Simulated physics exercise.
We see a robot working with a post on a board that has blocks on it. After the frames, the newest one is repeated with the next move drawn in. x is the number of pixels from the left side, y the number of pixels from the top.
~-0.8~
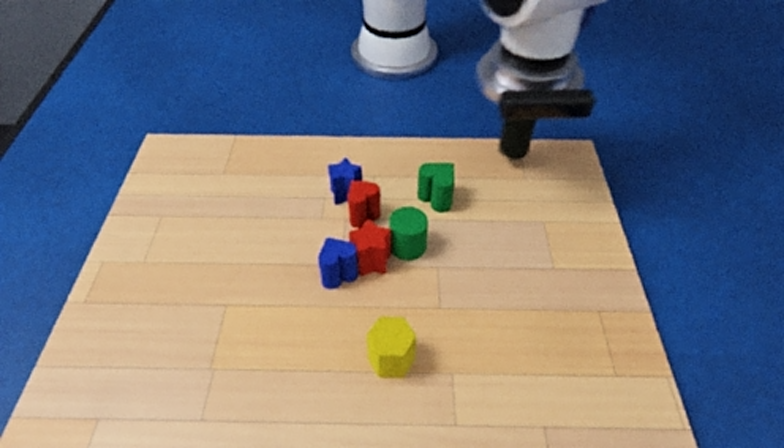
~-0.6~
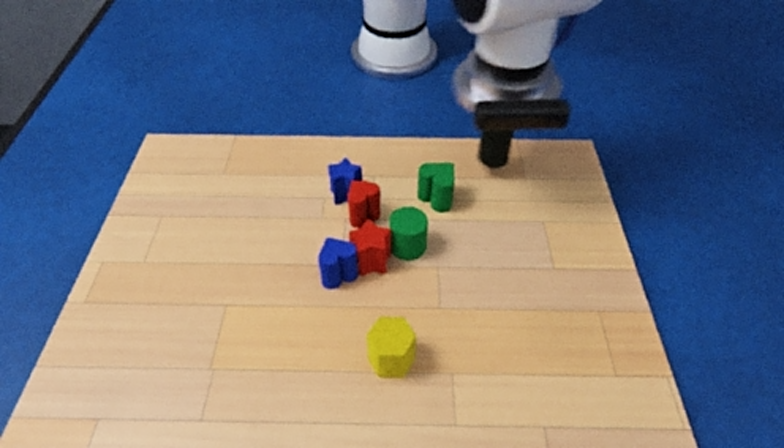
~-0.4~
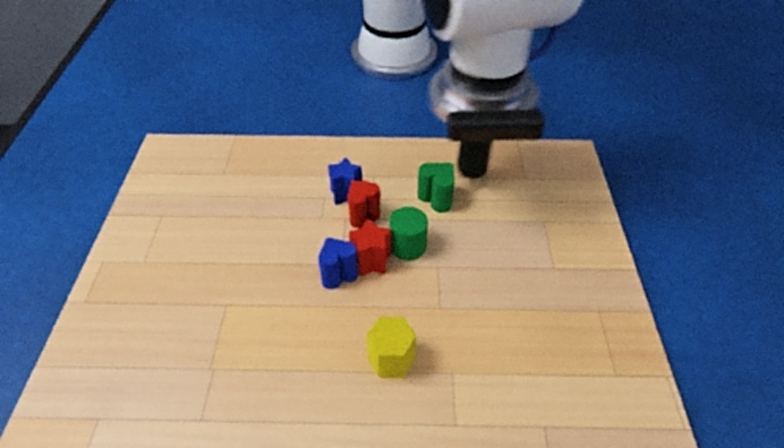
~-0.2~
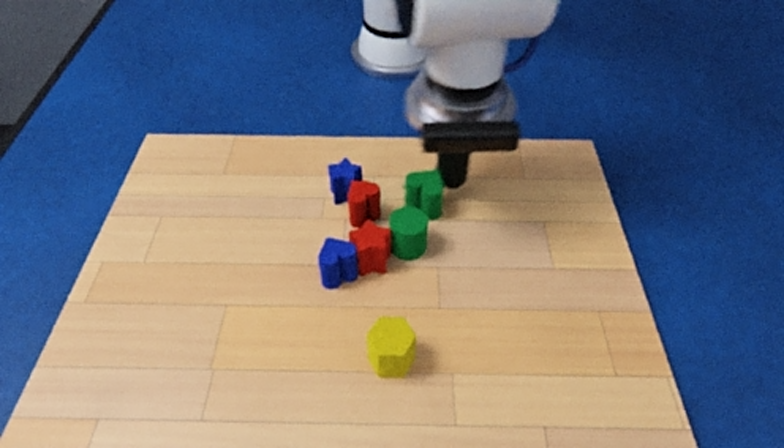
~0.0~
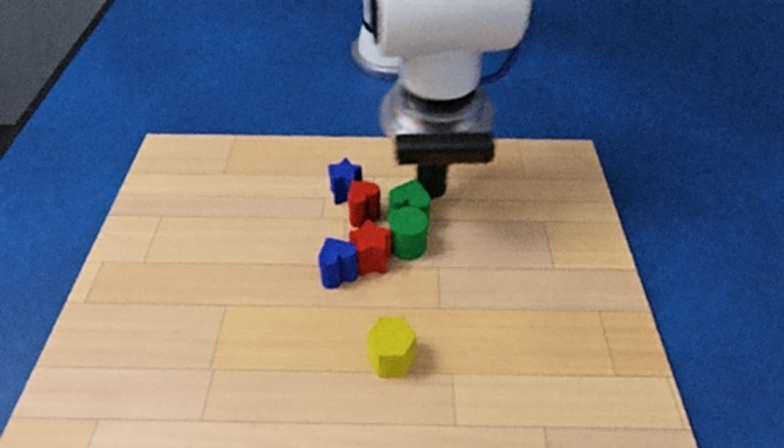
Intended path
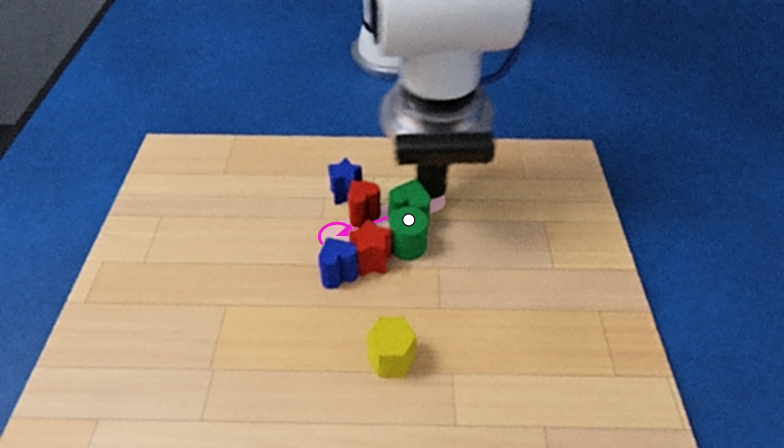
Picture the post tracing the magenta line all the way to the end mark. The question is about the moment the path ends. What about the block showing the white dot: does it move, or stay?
It moves.
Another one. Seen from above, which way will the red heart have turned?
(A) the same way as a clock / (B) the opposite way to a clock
Letter A.
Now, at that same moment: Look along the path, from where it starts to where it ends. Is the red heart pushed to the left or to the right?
So, looking from the first point of the path to the last, the red heart moves rightwards.
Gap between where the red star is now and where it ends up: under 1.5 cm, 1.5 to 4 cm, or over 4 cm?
Travels 1.5 to 4 cm.
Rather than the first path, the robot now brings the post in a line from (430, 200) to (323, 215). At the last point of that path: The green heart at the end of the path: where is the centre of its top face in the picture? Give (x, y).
Its top middle will sit at (383, 204).
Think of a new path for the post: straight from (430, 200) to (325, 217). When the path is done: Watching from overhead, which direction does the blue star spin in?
The turn is clockwise.
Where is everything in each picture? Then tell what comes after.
In the first picture, tip of the post at (513, 151), middles of tops, red heart at (362, 190), red star at (370, 235), green disc at (409, 220), green heart at (439, 172).
In the second picture, post at (493, 160), nothing pushed.
In the third picture, post at (472, 169), nothing pushed.
In the fourth picture, post at (451, 179), green heart at (427, 180).
In the fifth picture, post at (431, 189), red heart at (362, 190), red star at (370, 235), green disc at (409, 220), green heart at (410, 193).
The line goes from (430, 200) directly to (336, 236); the dot is on the green disc.
What follows on the original path. One third of the way, post at (400, 201); green disc at (410, 229); green heart at (390, 209), turned 55° anticlockwise.
Two thirds of the way, post at (368, 213); red heart at (333, 193), turned 30° clockwise; red star at (365, 251); green disc at (410, 231); green heart at (376, 222), turned 80° anticlockwise.
At the end, post at (335, 225); red heart at (310, 193), turned 90° clockwise; red star at (365, 251); green disc at (410, 231); green heart at (376, 223), turned 85° anticlockwise.
